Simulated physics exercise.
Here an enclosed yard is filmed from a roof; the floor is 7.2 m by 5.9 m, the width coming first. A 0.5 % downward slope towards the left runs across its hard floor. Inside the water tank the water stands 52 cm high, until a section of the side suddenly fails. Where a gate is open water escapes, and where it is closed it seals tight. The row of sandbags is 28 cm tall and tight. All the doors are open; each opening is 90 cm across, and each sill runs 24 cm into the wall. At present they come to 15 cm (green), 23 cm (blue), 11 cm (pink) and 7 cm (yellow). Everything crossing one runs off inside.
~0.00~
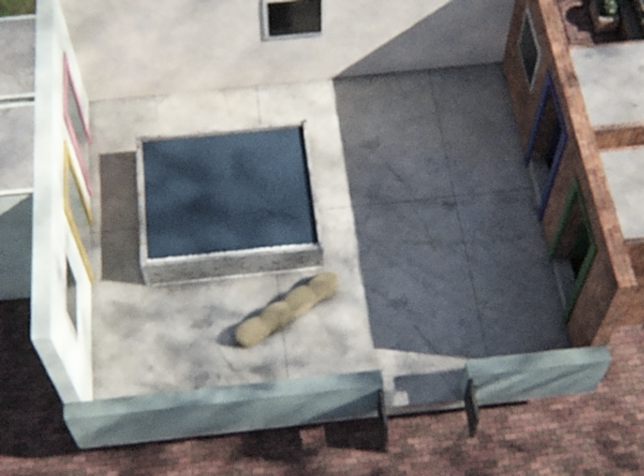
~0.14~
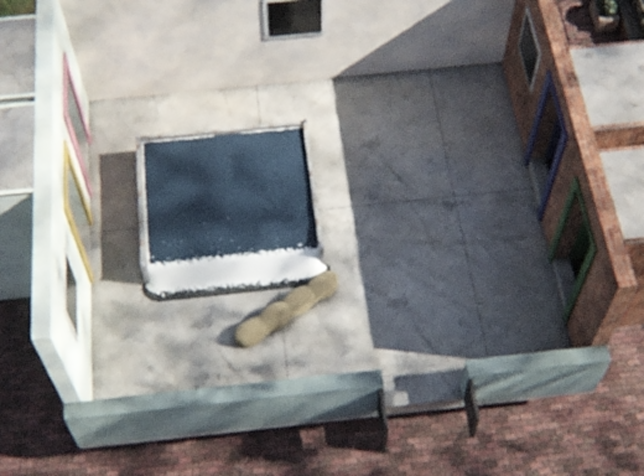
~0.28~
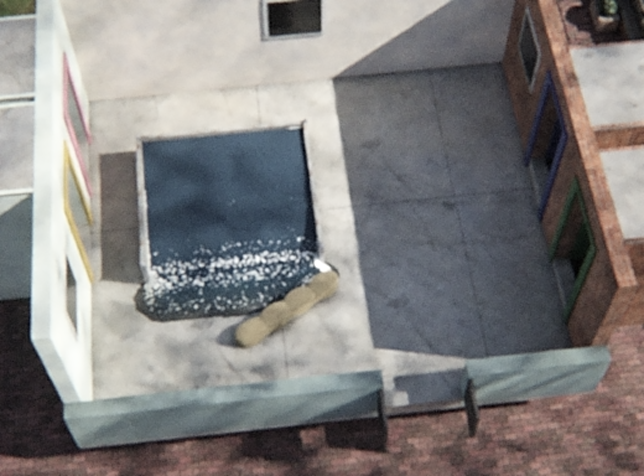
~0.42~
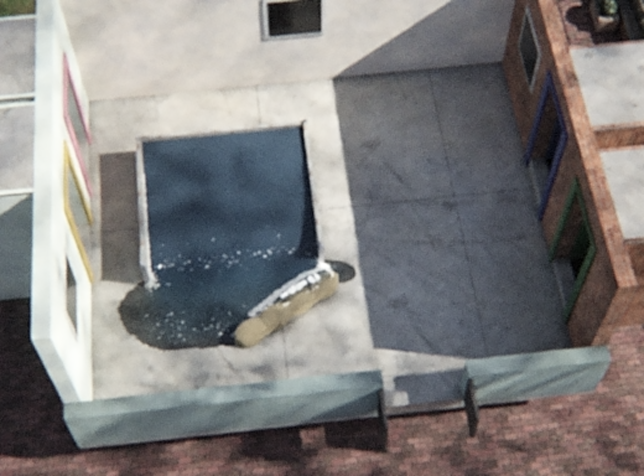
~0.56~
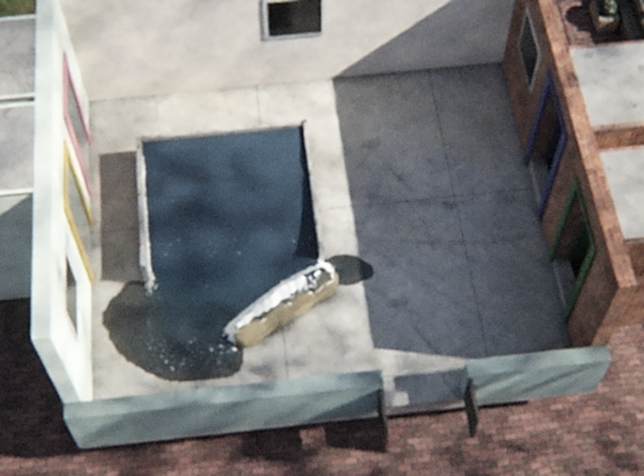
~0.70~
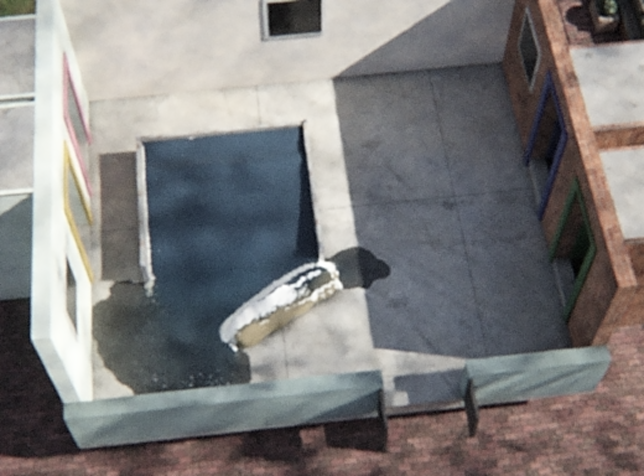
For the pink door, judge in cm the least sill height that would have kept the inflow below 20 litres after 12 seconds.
A sill of about 6 cm.
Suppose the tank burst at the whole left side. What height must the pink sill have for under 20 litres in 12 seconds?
A minimum of about 30 cm.
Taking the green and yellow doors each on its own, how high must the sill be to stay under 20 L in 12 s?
Some 8.5 cm for green, some 7.0 cm for yellow.
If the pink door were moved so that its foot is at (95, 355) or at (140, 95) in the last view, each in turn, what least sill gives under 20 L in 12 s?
You'd want about 31 cm there first, then about 16 cm.
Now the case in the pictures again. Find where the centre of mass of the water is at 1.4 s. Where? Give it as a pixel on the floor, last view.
About (227, 254).
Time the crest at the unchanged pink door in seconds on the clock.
Approximately 11.0 s.
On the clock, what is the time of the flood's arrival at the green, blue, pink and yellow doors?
Reading them off: Green 3.2 s, then blue 3.4 s, then pink 3.2 s, then yellow 2.6 s.
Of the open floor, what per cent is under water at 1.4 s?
I'd say near 25 percent is wet.
After 1.4 s water covers 25 % of the floor, deepest (38 cm) near (280, 303); it has not reached the pink door.
After 3.0 s water covers 45 % of the floor, deepest (38 cm) near (94, 423); it has not reached the pink door.
After 12.0 s water covers 95 % of the floor, deepest (14 cm) near (324, 190); 8 cm at the pink door, 0 litres in over its 11 cm sill.
At the pink door as built, the water arrived by 3.2 s and peaked near 10 cm at 11.0 s.
Run again over the same 12 s with other heights there, 26 litres in over 5.5 cm, 16 litres over 6.5 cm. The limit of 20 litres is kept from about 6 cm up.
